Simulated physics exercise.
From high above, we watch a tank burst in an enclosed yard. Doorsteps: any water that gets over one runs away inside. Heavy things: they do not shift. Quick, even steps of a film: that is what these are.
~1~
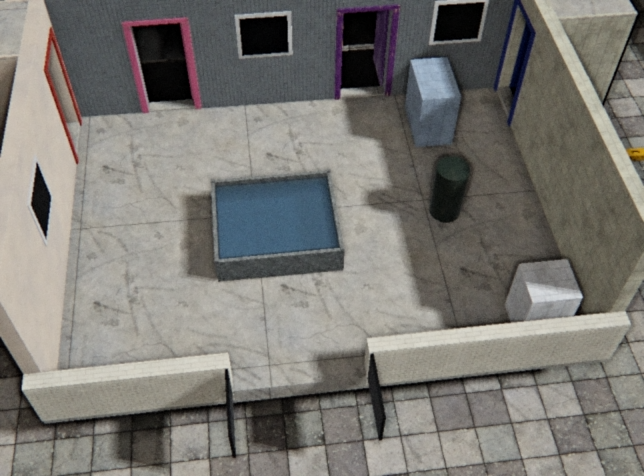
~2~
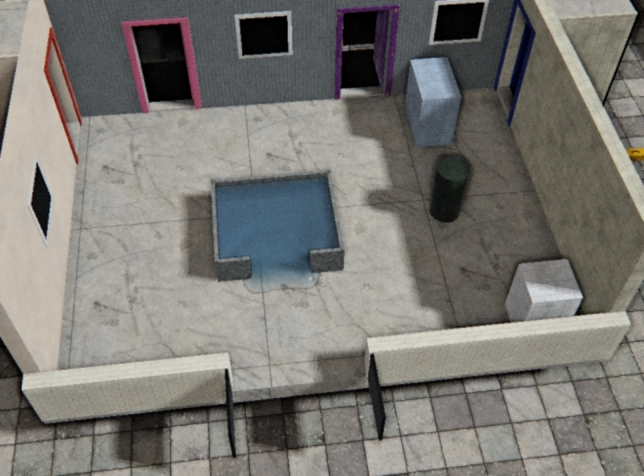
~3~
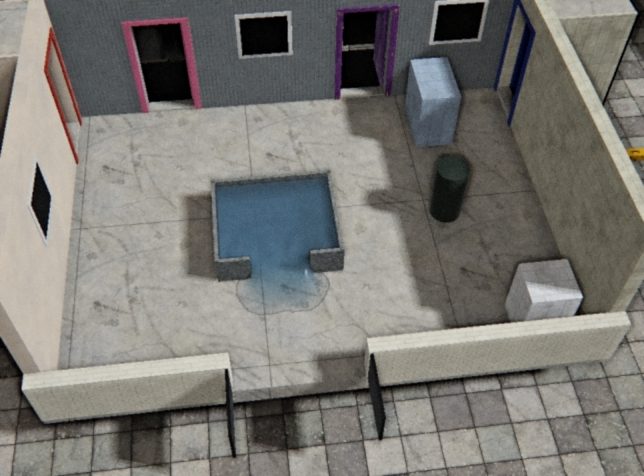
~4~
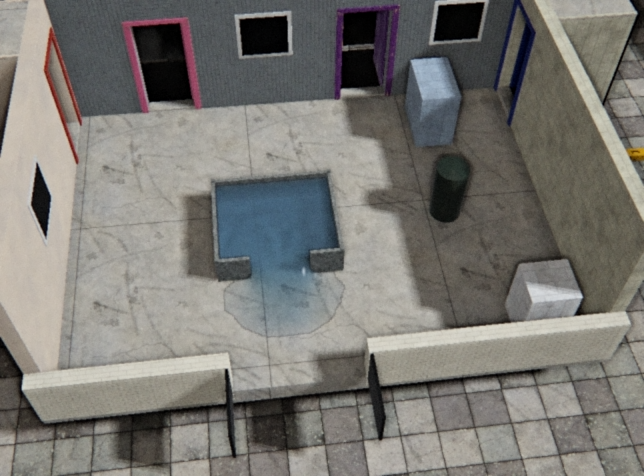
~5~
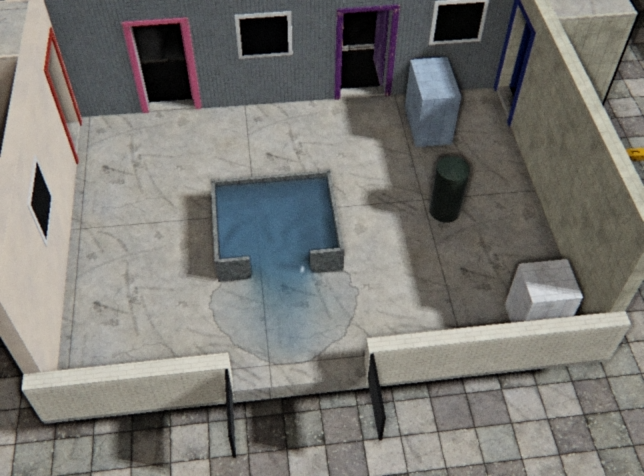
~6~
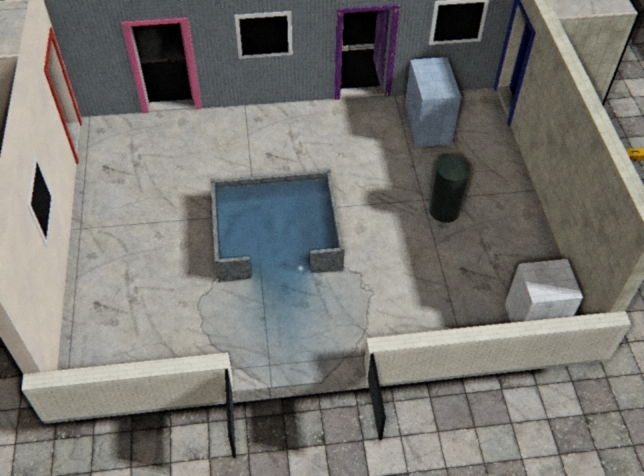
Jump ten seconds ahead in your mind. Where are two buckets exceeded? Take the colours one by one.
Result: I expect the red door to let through an acceptable amount; I expect the pink door to let through an acceptable amount; I expect the blue door to let through an acceptable amount; I expect the purple door to let through an acceptable amount.
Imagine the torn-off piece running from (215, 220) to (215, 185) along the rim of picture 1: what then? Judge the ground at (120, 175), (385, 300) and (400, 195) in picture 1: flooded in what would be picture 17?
Following the listed order, the three come out reached by the spill, not reached and not reached.
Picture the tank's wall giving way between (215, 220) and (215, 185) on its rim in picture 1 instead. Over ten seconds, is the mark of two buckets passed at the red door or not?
I'd say the red door stays within the limit.
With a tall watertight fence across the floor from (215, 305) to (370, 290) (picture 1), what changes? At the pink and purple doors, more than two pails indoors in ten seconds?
Result - pink door: Safe; purple door: Safe.
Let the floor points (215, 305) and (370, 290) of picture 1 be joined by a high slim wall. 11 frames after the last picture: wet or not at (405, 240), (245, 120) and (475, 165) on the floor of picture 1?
Taking the points in turn, they are inundated, high and dry and high and dry.
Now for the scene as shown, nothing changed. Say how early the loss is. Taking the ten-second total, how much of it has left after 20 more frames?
Near 55 in a hundred, I reckon.
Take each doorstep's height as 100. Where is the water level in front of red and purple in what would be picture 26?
First 0 percent, then 0 percent.
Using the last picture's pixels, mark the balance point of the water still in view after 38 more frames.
The balance point is around (281, 272).
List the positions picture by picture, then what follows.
The tank at (275, 217) is whole and still, in the first picture.
The front is at (249, 285), out from the gap at (281, 268), in the second picture.
Water pours out at (281, 269) and has run to (258, 309), in the third picture.
The front is at (264, 332), out from the gap at (281, 269), in the fourth picture.
Water pours out at (281, 268) and has run to a hidden place, in the fifth picture.
The front is at a hidden place, out from the gap at (281, 268), in the sixth picture.
A moment on, water covers 10 % of the floor; the red door not reached, the pink door not reached, the blue door not reached, the purple door not reached.
Next, water covers 15 % of the floor; the red door not reached, the pink door not reached, the blue door not reached, the purple door not reached.
Then, water covers 20 % of the floor; the red door not reached, the pink door not reached, the blue door not reached, the purple door not reached.
Later, water covers 30 % of the floor; the red door not reached, the pink door not reached, the blue door not reached, the purple door not reached.
In the end, water covers 35 % of the floor; the red door not reached, the pink door not reached, the blue door not reached, the purple door not reached.
